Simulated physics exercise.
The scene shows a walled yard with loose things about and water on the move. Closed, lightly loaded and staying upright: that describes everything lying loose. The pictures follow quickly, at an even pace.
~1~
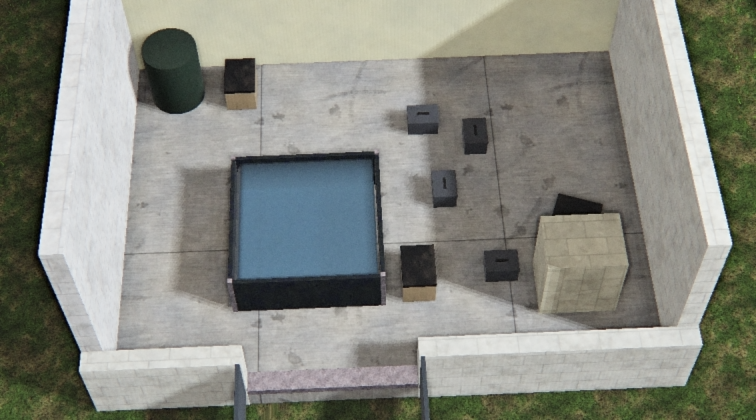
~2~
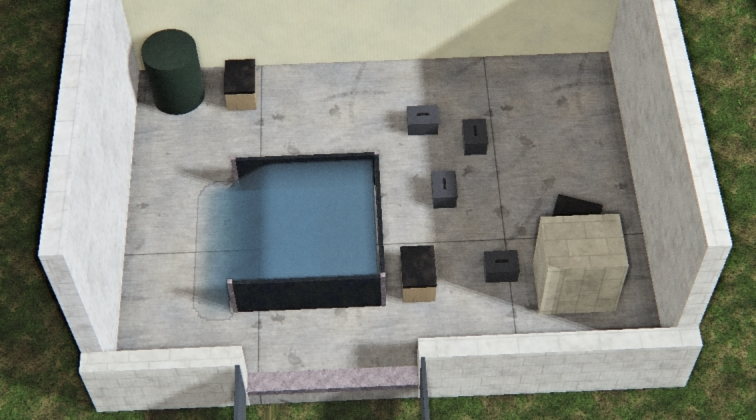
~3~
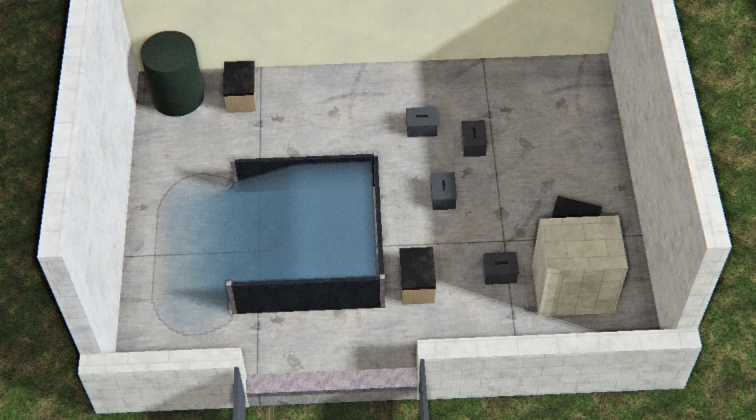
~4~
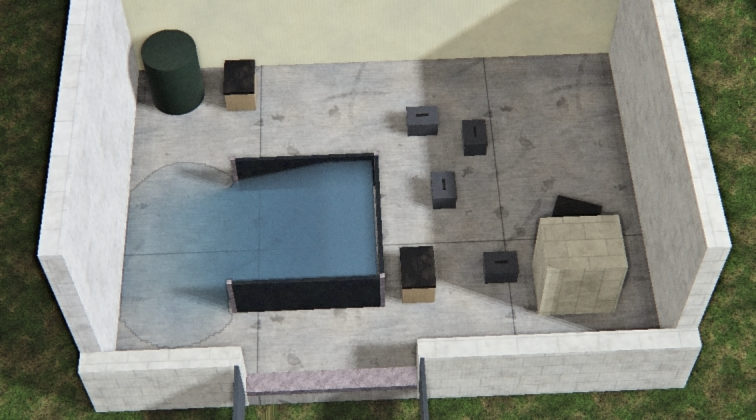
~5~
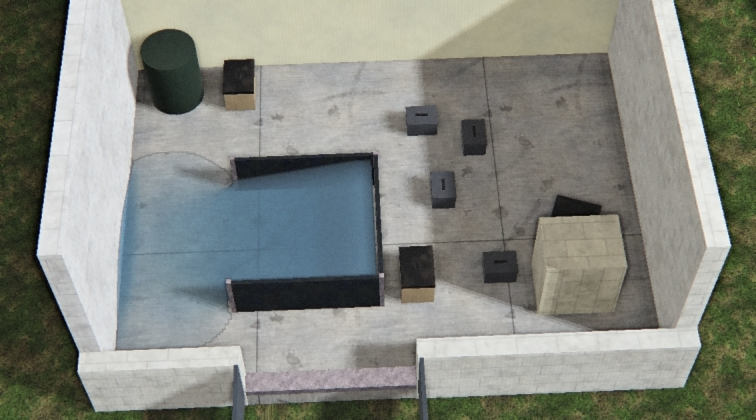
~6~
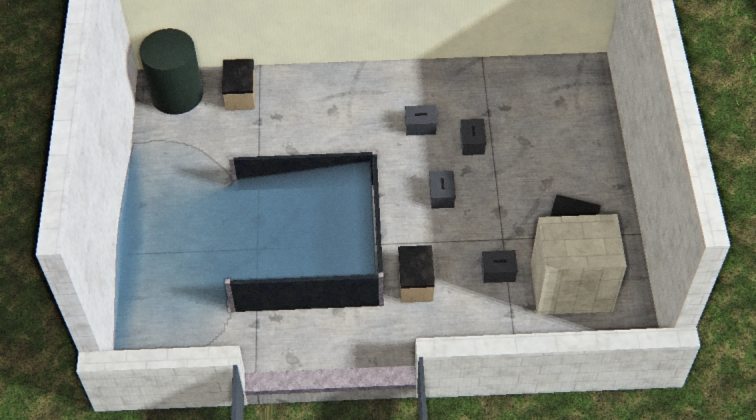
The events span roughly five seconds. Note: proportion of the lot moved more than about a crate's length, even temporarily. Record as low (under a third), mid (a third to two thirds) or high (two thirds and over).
Low.
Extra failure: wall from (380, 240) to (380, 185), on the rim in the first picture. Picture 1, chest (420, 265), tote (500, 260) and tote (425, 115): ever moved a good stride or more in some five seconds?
First covers that distance, second covers that distance, third stays short of it.
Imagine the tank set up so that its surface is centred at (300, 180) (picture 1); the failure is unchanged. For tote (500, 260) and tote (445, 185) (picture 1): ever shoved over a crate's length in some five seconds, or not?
Well, one by one: Went the distance, then travelled less.
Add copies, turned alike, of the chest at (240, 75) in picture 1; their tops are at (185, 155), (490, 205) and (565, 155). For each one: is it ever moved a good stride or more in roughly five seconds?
Going by the order given: Travels that far, stays in place, stays in place.
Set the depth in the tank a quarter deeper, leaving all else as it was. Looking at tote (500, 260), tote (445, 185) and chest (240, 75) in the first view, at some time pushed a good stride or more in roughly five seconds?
Object 1: Stayed below the mark. Object 2: Stayed below the mark. Object 3: Passed the mark.
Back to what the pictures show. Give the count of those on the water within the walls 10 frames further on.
Tally: 0.
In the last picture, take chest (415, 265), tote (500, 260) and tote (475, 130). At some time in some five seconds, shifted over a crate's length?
Tally in given order: Less than that / less than that / less than that.
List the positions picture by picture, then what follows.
A chest at (418, 265), on the bottom; a tote at (502, 261) rests on the ground; 0 of 7 have shifted, in the first picture.
A chest at (418, 265), on the bottom; a tote at (502, 261) rests on the ground; 0 of 7 have shifted, in the second picture.
A chest at (418, 267), on the bottom; a tote at (501, 263), on the bottom; 0 of 7 have shifted, in the third picture.
A chest at (418, 266) rests on the ground; a tote at (501, 262), on the bottom; 0 of 7 have shifted, in the fourth picture.
A chest at (417, 266), on the bottom; a tote at (501, 262) rests on the ground; 0 of 7 have shifted, in the fifth picture.
A chest at (416, 265) rests on the ground; a tote at (500, 261), on the bottom; 0 of 7 have shifted, in the sixth picture.
A moment on, 0 of 7 are well off their spots; 0 afloat.
Next, 0 of 7 are well off their spots; 0 afloat.
Later, 1 of 7 are well off their spots; 1 afloat.
In the end, 2 of 7 are well off their spots, and 2 have been at some point; 1 afloat.
